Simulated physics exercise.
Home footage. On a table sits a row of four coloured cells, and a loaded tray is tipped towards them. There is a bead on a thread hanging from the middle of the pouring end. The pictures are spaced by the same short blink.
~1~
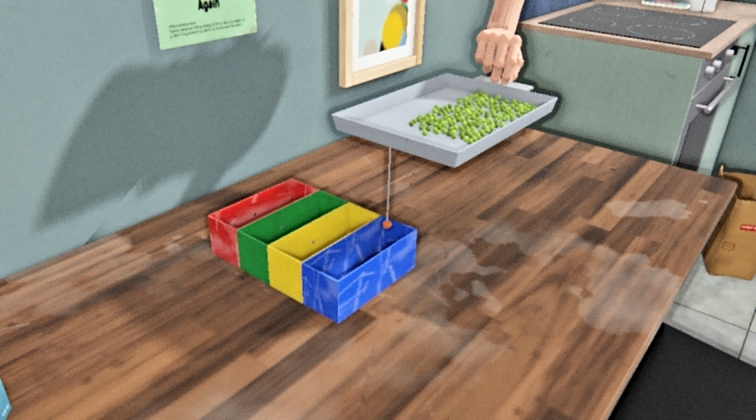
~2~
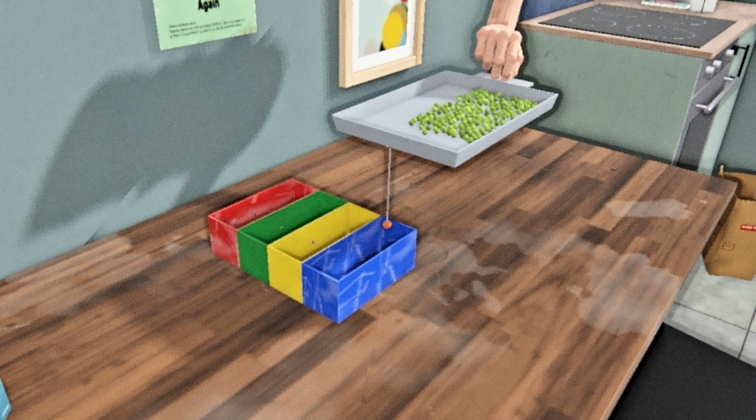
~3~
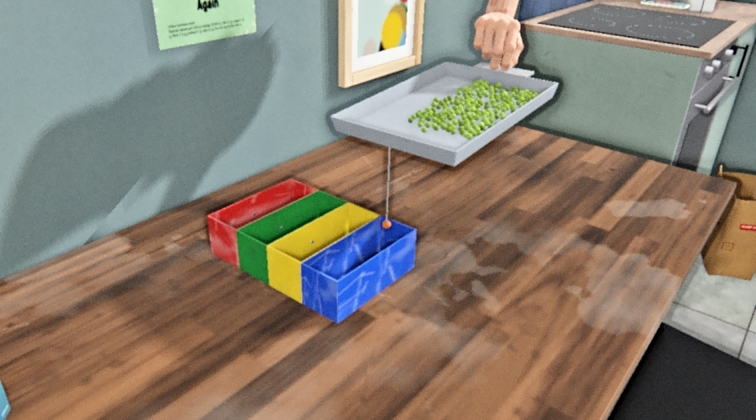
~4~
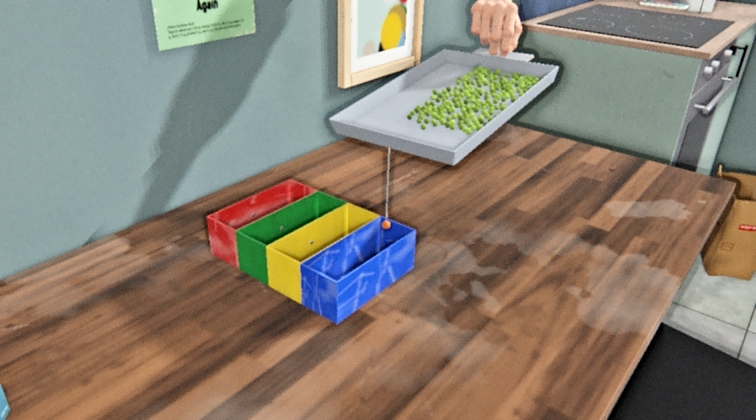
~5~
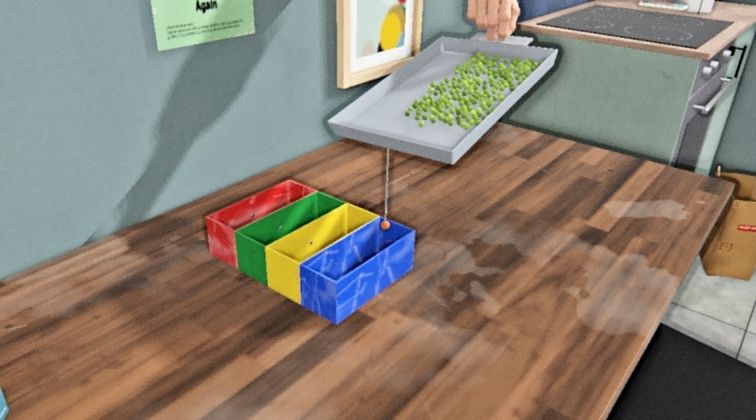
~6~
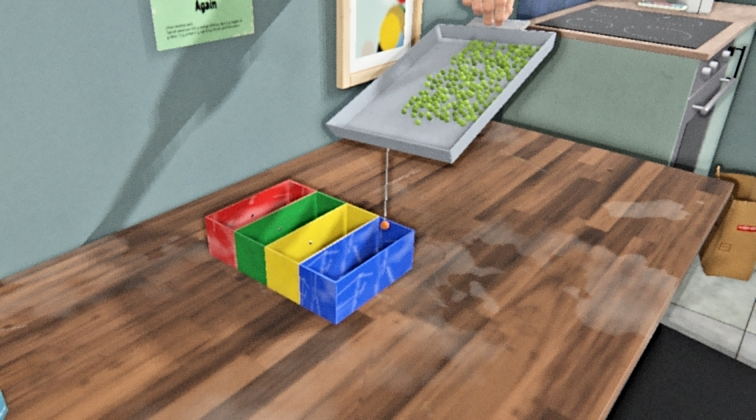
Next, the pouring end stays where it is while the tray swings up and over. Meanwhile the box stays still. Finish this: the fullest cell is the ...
... Yellow one.
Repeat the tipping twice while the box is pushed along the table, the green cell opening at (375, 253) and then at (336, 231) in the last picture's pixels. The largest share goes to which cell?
First: That red cell. Second: The green cell.
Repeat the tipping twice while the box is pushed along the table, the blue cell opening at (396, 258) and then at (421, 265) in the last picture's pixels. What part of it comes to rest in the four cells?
Some 100 and then some 100 per cent.
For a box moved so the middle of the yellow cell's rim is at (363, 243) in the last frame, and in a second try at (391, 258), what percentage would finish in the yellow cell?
Roughly 30% the first time and 10% the second time.
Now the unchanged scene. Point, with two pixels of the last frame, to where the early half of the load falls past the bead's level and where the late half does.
I'd say around (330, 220) at first, then around (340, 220).
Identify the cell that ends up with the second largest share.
The blue cell.
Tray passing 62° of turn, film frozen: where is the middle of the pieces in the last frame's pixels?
In the last view the centre sits at roughly (367, 138).
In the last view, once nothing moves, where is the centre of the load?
Around (316, 273), give or take.
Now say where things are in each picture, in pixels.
The first frame shows corners of the pouring end at (337, 114) and (456, 150), level; middle of the load at (473, 116), dried peas; bead on its thread at (387, 224); red cell at (224, 238); green cell at (254, 254); yellow cell at (285, 270); blue cell at (320, 289).
The second frame shows corners of the pouring end at (337, 115) and (456, 150), level; middle of the load at (473, 113).
The third frame shows corners of the pouring end at (336, 116) and (455, 149), tipped barely, lowest at the left corner; middle of the load at (473, 107).
The fourth frame shows corners of the pouring end at (334, 118) and (453, 149), tipped a little, lowest at the left corner; middle of the load at (472, 98).
The fifth frame shows corners of the pouring end at (332, 120) and (451, 149), tipped clearly, lowest at the left corner; middle of the load at (470, 89).
The sixth frame shows corners of the pouring end at (331, 122) and (449, 148), tipped clearly, lowest at the left corner; middle of the load at (467, 81); red cell at (222, 239); green cell at (251, 255); yellow cell at (283, 272); blue cell at (318, 290).
Soon, tray tipped steeply; most on the tray; about a quarter falling or outside the box.
A while on, tray tipped right over; about half on the tray; about a quarter in the yellow cell; a small part in the green cell; a small part in the blue cell; a small part falling or outside the box.
Towards the end, tray tipped past a quarter turn; about half in the yellow cell; about a quarter in the blue cell; a small part in the green cell; a stray few in the red cell; a small part falling or outside the box.
Finally, tray tipped past a quarter turn; about half in the yellow cell; about a quarter in the blue cell; a small part in the green cell; a stray few in the red cell; a small part outside the box.
